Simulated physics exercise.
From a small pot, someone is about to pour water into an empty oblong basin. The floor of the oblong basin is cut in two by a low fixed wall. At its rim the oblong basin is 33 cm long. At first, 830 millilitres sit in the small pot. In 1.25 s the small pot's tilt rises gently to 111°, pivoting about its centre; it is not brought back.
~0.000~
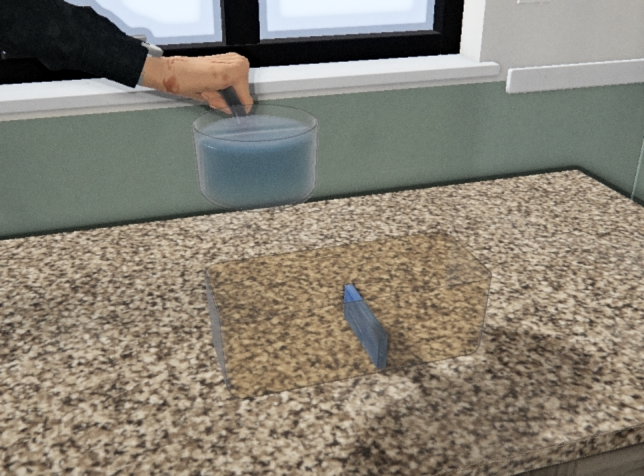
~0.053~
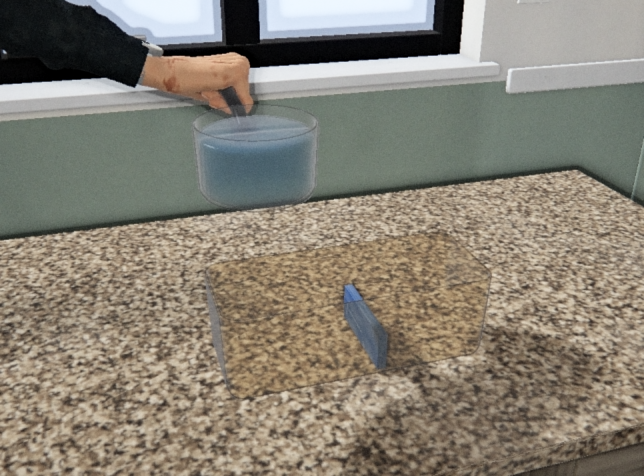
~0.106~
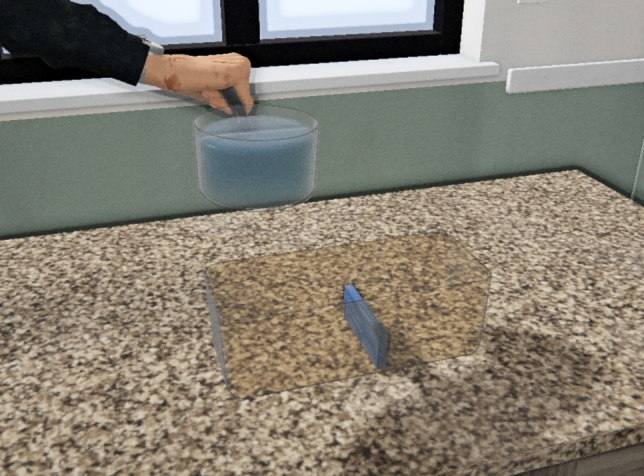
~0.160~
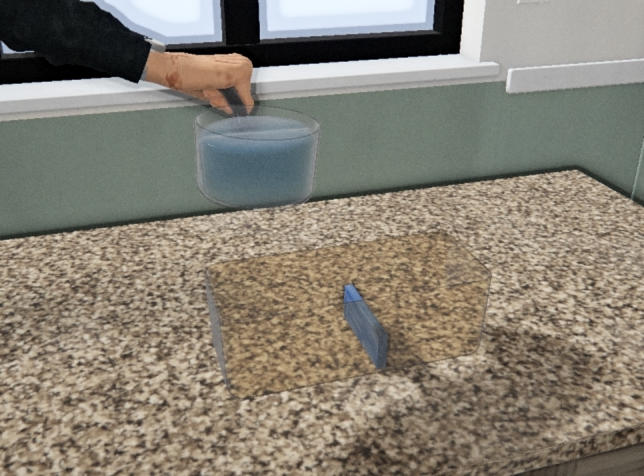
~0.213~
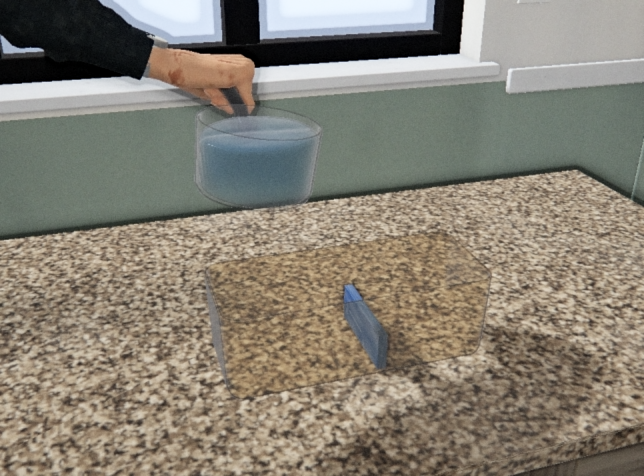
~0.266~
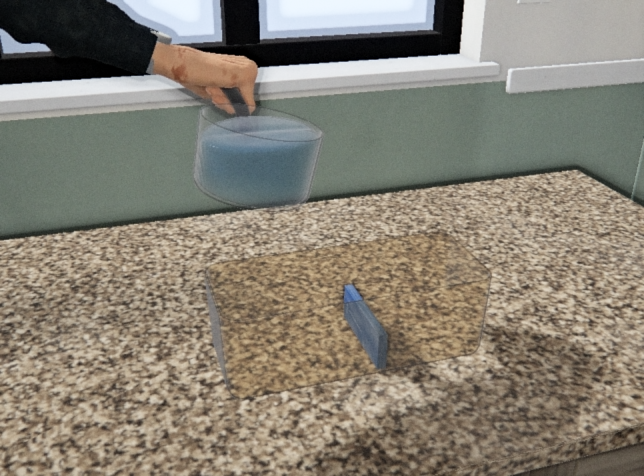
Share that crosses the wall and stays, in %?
62 %.
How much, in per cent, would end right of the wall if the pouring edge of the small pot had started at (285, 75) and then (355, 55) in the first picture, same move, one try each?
Around 40 per cent first, around 95 per cent next.
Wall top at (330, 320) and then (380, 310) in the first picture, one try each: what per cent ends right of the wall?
90 in a hundred, followed by 40 in a hundred.
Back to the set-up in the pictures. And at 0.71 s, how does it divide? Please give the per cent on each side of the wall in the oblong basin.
Around 2 percent on the left and 10 on the right.
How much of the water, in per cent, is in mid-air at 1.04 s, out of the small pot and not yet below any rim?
Something like 10 per cent of the total.
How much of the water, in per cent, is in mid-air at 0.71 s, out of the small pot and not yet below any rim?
Near 30 per cent at that time.
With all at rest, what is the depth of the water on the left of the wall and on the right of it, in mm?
Left part: About 14 mm; right part: About 30 mm.
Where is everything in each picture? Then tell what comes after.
The first picture shows tilt 0°; pouring edge (315, 118); surface from (195, 137) to (311, 126); the oblong basin's rim runs from (213, 294) to (470, 254); the wall's top is at (365, 310).
The second picture shows tilt 0°; pouring edge (315, 119); surface from (195, 137) to (311, 126).
The third picture shows tilt 2°; pouring edge (316, 120); surface from (196, 136) to (312, 127).
The fourth picture shows tilt 4°; pouring edge (317, 123); surface from (197, 136) to (312, 127).
The fifth picture shows tilt 8°; pouring edge (318, 126); surface from (198, 136) to (315, 127).
The sixth picture shows tilt 12°; pouring edge (320, 130); surface from (200, 137) to (316, 128).
After 0.71 s the tilt is 67° and 58 per cent is still to pour, 2 is left of the wall and 10 right of it.
After 1.04 s the tilt is 103° and 9 per cent is still to pour, 19 is left of the wall and 61 right of it.
After 1.38 s the tilt is 111° and 0 per cent is still to pour, 37 is left of the wall and 62 right of it.
After 1.75 s the tilt is 111° and 0 per cent is still to pour, 37 is left of the wall and 62 right of it.
In the end 37 per cent lies left of the wall, 62 right of it and 1 outside.
